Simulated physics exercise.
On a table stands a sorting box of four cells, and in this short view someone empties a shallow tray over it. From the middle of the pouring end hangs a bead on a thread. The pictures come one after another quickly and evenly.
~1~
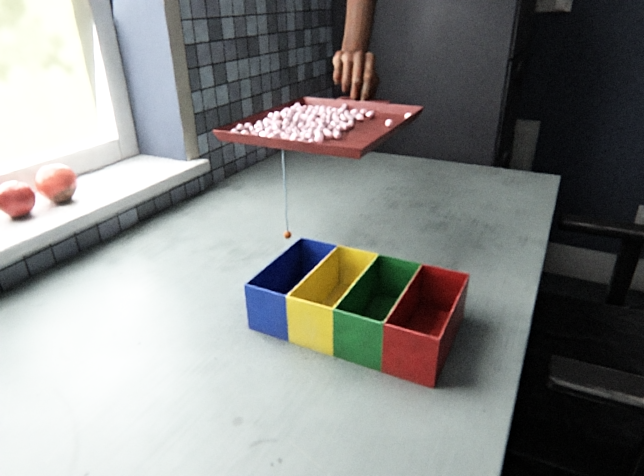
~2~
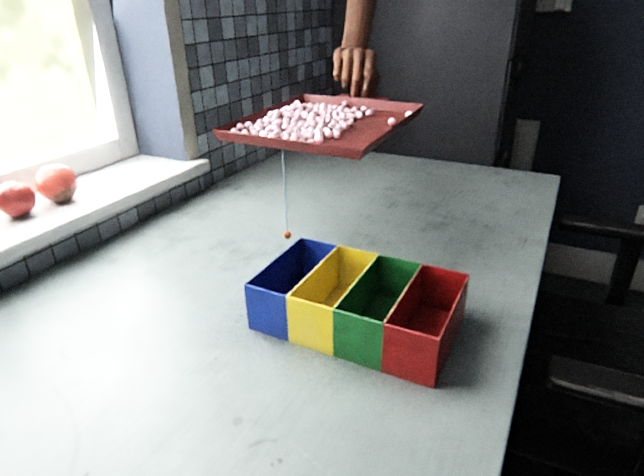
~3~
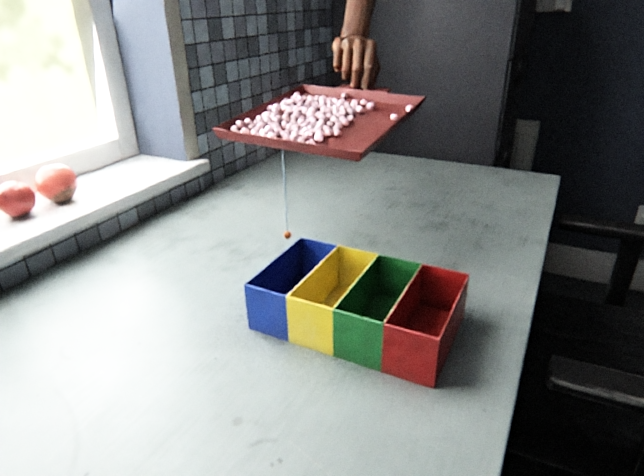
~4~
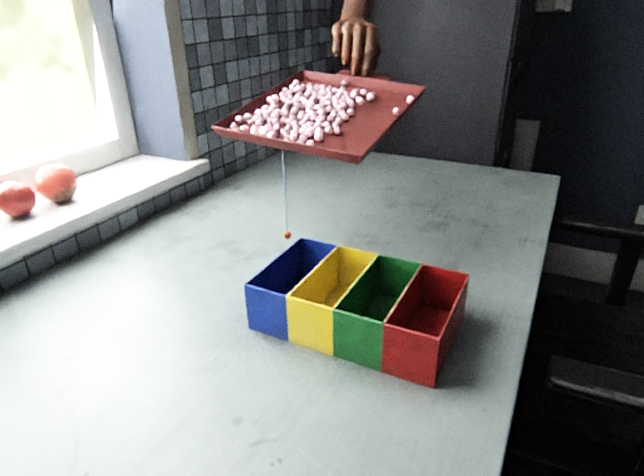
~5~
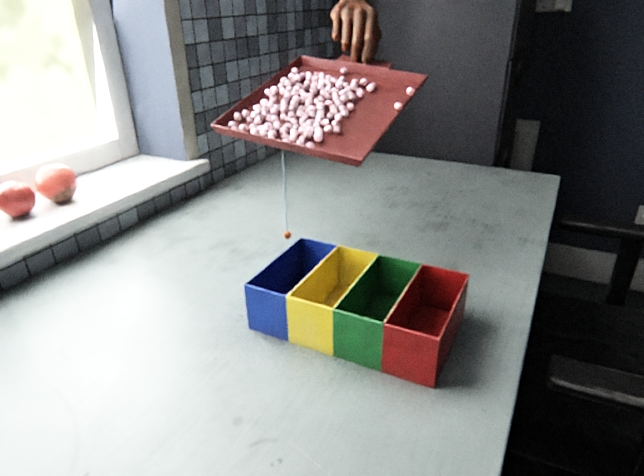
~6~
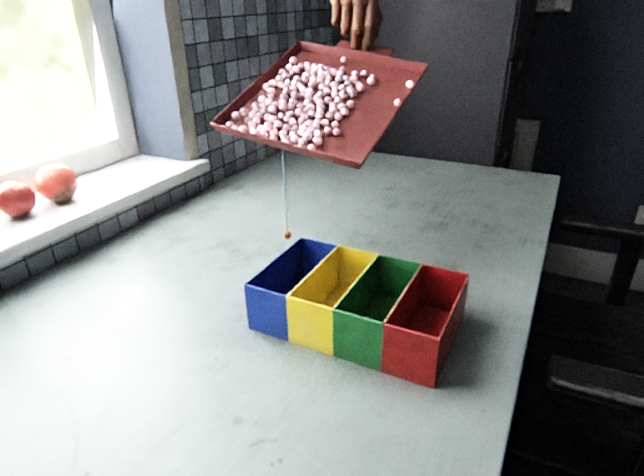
In this clip, a hand at the far side of a shallow red tray of small pale pink pieces gradually raises its back edge above a blue, yellow, green and red sorting box, while a bead hangs on a thread.
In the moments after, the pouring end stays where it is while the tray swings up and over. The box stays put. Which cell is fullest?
The yellow cell.
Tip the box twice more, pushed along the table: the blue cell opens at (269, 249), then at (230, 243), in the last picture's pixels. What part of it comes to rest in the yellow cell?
In the first position around 20 percent, in the second around 10 percent.
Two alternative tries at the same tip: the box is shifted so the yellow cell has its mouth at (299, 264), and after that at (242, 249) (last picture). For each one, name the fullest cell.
The green cell; that red cell.
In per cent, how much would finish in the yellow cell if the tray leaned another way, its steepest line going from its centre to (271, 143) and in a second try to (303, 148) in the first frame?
So it's 0 percent with the first slope and 40 percent with the other.
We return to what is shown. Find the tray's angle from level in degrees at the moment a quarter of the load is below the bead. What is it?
It is at around 65 degrees by then.
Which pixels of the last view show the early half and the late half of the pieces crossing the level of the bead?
Roughly (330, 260) first, then roughly (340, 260).
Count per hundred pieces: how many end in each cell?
Final shares - blue cell 20 percent, yellow cell 50 percent, green cell 20 percent, red cell 0 percent.
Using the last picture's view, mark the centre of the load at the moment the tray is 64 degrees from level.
The middle of the pieces shows up near (318, 173).
Soon after the last picture, tray tipped steeply; about half on the tray; a small part in the green cell; a small part in the yellow cell; a small part in the blue cell; about a third falling or outside the box.
A little later, tray tipped past a quarter turn; about half in the yellow cell; about a quarter in the blue cell; about a quarter in the green cell; a stray few in the red cell; a small part falling or outside the box.
Later still, tray tipped past a quarter turn; about half in the yellow cell; about a quarter in the blue cell; about a quarter in the green cell; a stray few in the red cell; a small part falling or outside the box.
By the end, tray tipped past a quarter turn; about half in the yellow cell; about a quarter in the blue cell; about a quarter in the green cell; a stray few in the red cell; a small part outside the box.
